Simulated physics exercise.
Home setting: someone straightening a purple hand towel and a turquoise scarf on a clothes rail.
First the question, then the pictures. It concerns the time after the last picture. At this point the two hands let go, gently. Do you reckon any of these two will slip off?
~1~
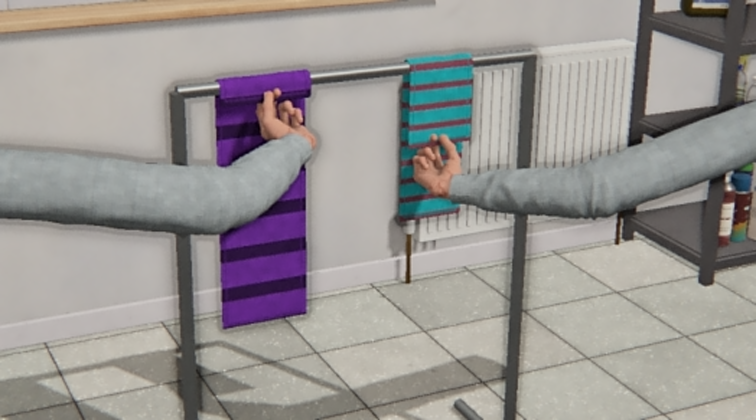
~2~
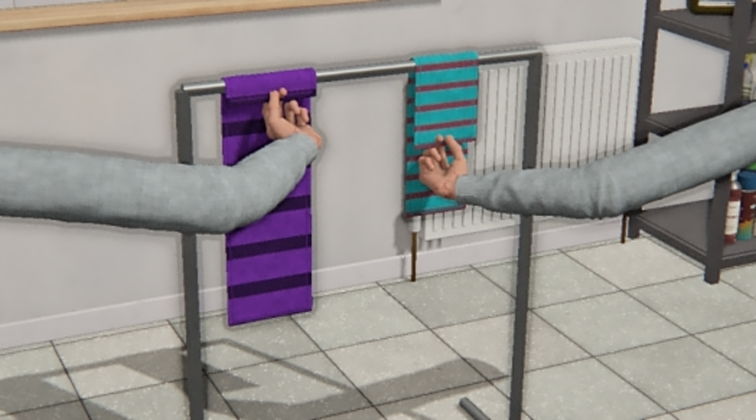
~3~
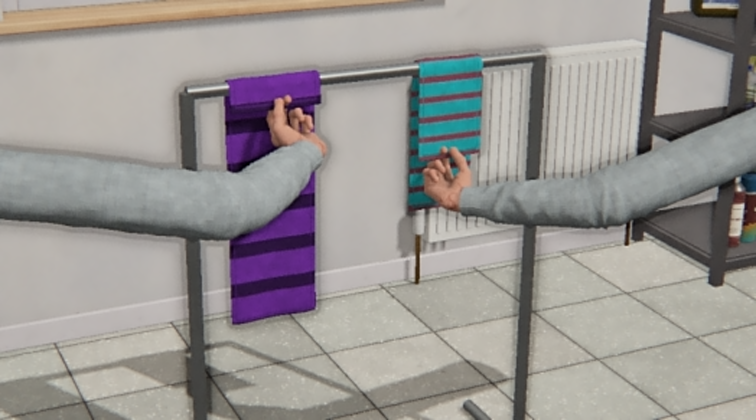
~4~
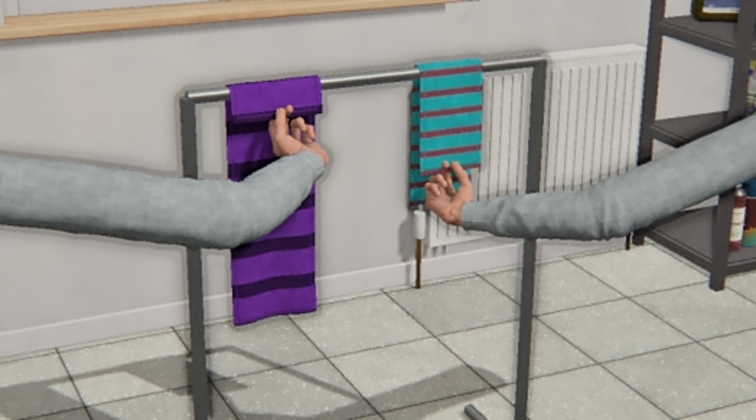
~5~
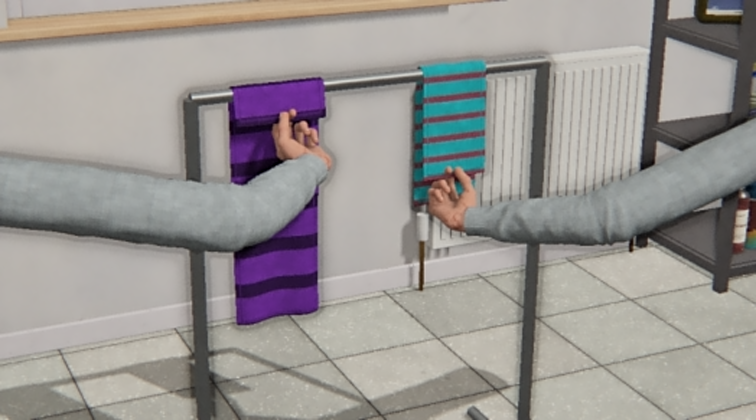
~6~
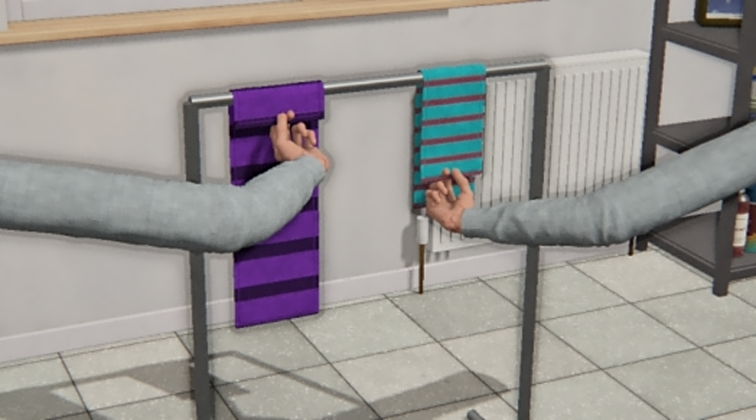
I think the purple hand towel will come off, the turquoise scarf stays where it is.
Then, 0.32 s past the final frame, hand towel clear of the rail and dropping near (277, 281); scarf unmoved.
Then, 0.58 s past the final frame, hand towel in a heap on the floor; scarf unmoved.
When it is over, hand towel in a heap on the floor; scarf unmoved. The purple hand towel is pulled off by its long side and the turquoise scarf stays on.
